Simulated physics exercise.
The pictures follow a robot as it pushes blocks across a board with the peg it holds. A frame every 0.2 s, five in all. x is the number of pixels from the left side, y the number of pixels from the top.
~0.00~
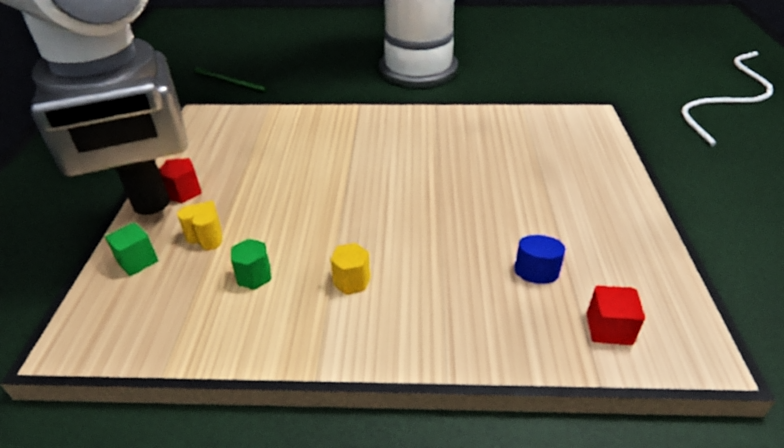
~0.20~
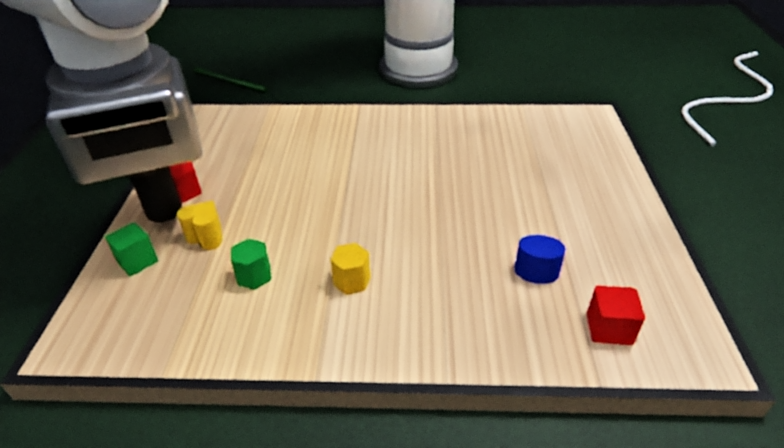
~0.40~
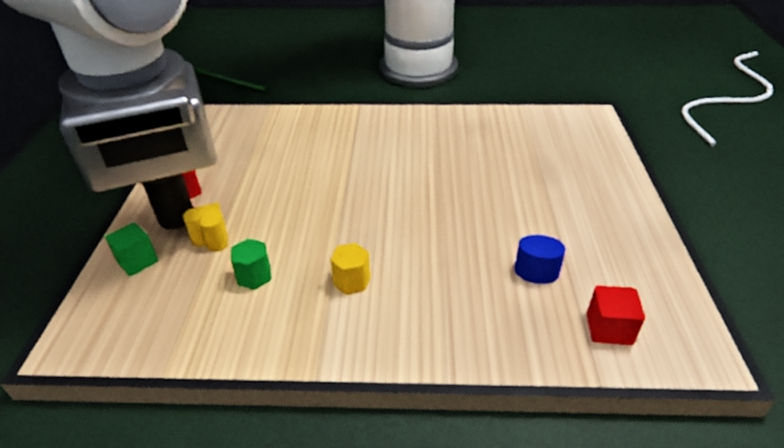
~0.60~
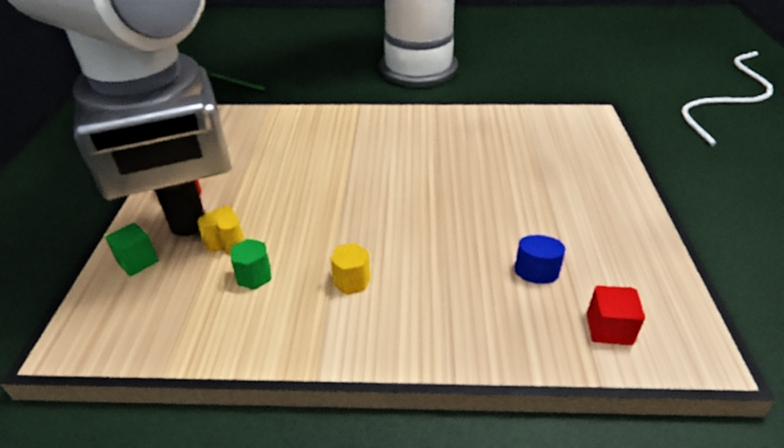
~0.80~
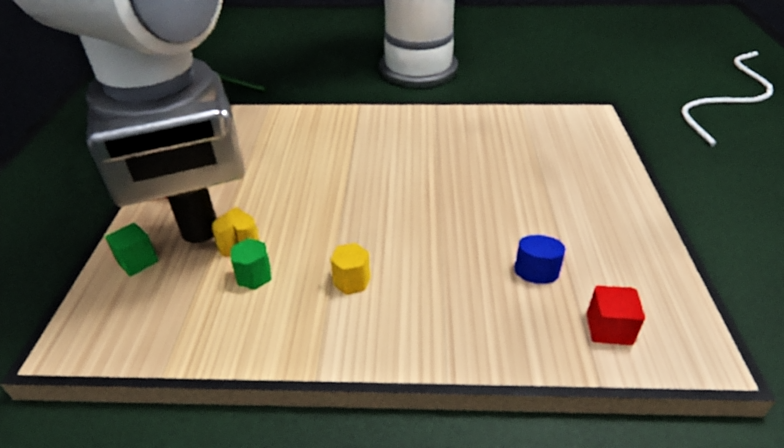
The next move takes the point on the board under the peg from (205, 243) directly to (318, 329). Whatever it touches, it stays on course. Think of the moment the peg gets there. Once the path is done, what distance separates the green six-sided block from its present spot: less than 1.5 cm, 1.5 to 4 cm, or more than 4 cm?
Over 4 cm.
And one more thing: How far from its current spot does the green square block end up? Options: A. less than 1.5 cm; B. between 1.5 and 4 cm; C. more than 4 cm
My pick is A.
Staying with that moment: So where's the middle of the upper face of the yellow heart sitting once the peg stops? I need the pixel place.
Its top middle is near (262, 226).
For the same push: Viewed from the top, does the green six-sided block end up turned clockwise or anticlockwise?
Its spin: Anticlockwise.
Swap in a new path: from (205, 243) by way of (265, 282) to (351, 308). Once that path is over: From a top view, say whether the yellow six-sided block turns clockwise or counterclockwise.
Looking down, my answer is that the yellow six-sided block rotates anticlockwise.
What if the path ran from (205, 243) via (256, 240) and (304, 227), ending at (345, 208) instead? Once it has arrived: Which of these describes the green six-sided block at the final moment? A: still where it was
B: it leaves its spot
The one that fits is A, still where it was.
On the path given first. One third of the way, peg at (236, 257); yellow heart at (262, 226), turned 85° anticlockwise; green six-sided block at (261, 259), turned 15° clockwise.
Two thirds of the way, peg at (273, 285); yellow heart at (262, 226), turned 85° anticlockwise; green six-sided block at (306, 284).
At the end, peg at (316, 316); green square block still; yellow heart at (262, 226), turned 85° anticlockwise; green six-sided block at (356, 299), turned 70° anticlockwise; yellow six-sided block still.
